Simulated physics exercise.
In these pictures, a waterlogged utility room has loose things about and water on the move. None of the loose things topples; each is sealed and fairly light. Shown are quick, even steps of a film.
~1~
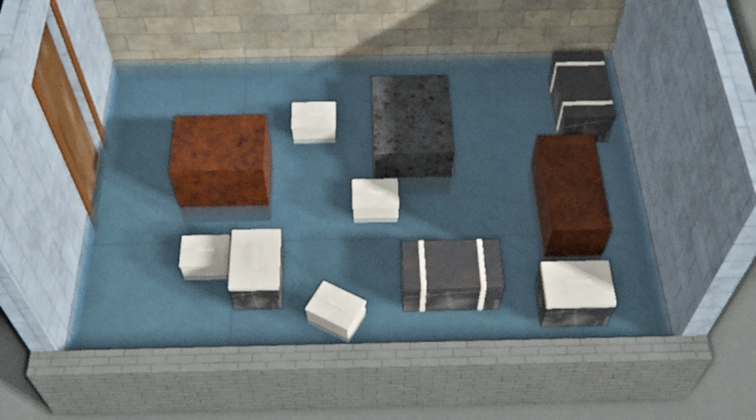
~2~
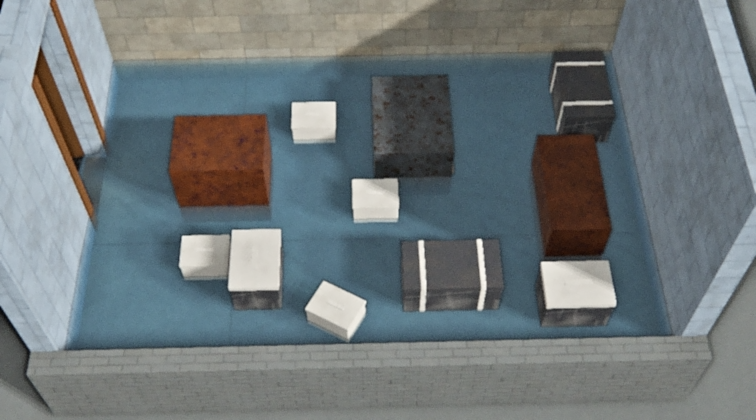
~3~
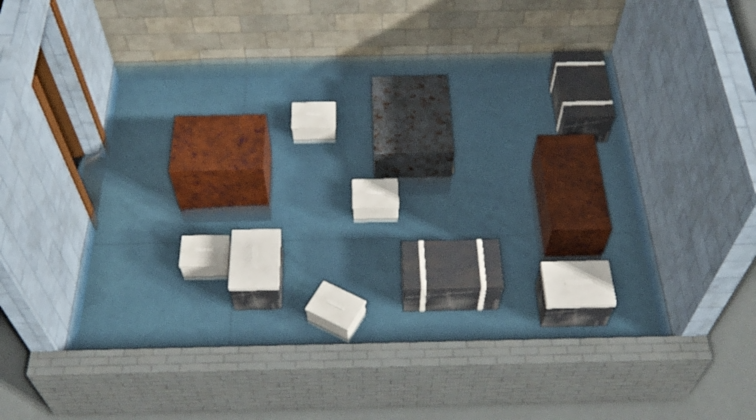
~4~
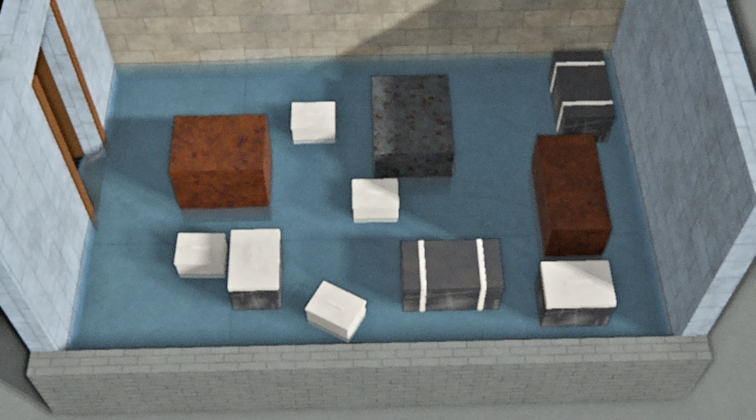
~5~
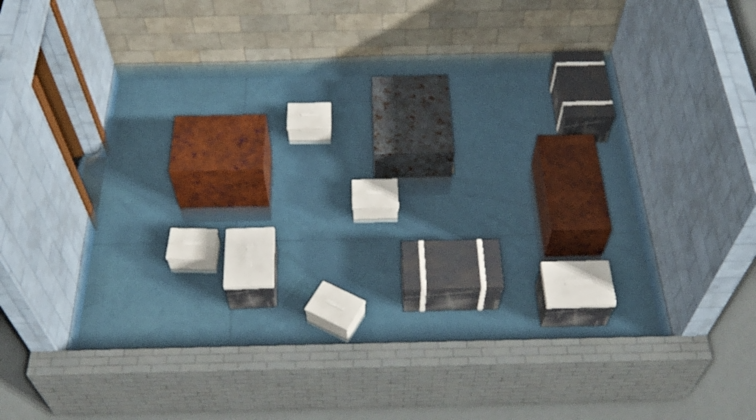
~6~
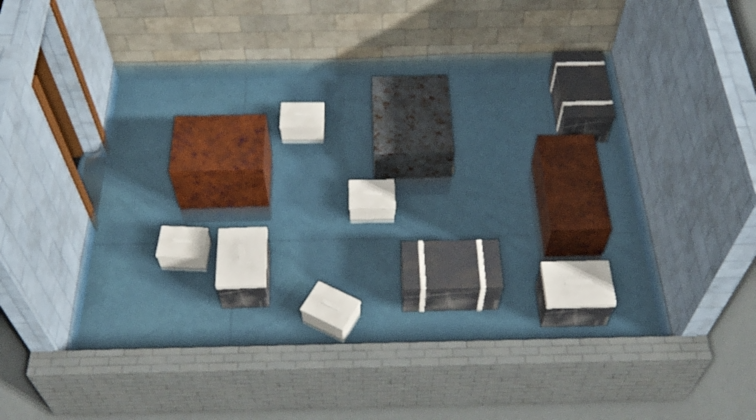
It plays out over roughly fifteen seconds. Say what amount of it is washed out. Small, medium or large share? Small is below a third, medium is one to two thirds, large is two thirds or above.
A medium share.
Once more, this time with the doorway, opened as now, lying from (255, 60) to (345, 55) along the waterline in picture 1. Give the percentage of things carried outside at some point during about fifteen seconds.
That comes to 20 per cent of the things.
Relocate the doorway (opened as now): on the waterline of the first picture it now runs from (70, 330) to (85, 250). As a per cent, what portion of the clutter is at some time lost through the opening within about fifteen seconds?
Roughly 50 in a hundred.
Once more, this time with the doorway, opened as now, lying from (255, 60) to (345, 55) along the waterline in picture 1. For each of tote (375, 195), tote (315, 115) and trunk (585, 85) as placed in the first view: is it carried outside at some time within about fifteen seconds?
Object one: Leaves; object two: Leaves; object three: Remains.
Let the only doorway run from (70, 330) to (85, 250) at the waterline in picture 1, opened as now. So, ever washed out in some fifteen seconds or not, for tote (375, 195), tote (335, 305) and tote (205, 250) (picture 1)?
Taken in turn, the first item is flushed away, the second is flushed away and the last is flushed away.
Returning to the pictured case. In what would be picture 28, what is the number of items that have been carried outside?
Tally: 3.
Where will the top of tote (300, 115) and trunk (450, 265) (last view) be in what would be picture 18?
First top about at (172, 121); second top about at (386, 267).
A moment on, 0 of 8 are out; 8 afloat.
Next, 1 of 8 are out; 7 afloat.
Later, 3 of 8 are out; 5 afloat.
In the end, 3 of 8 are out; 5 afloat.
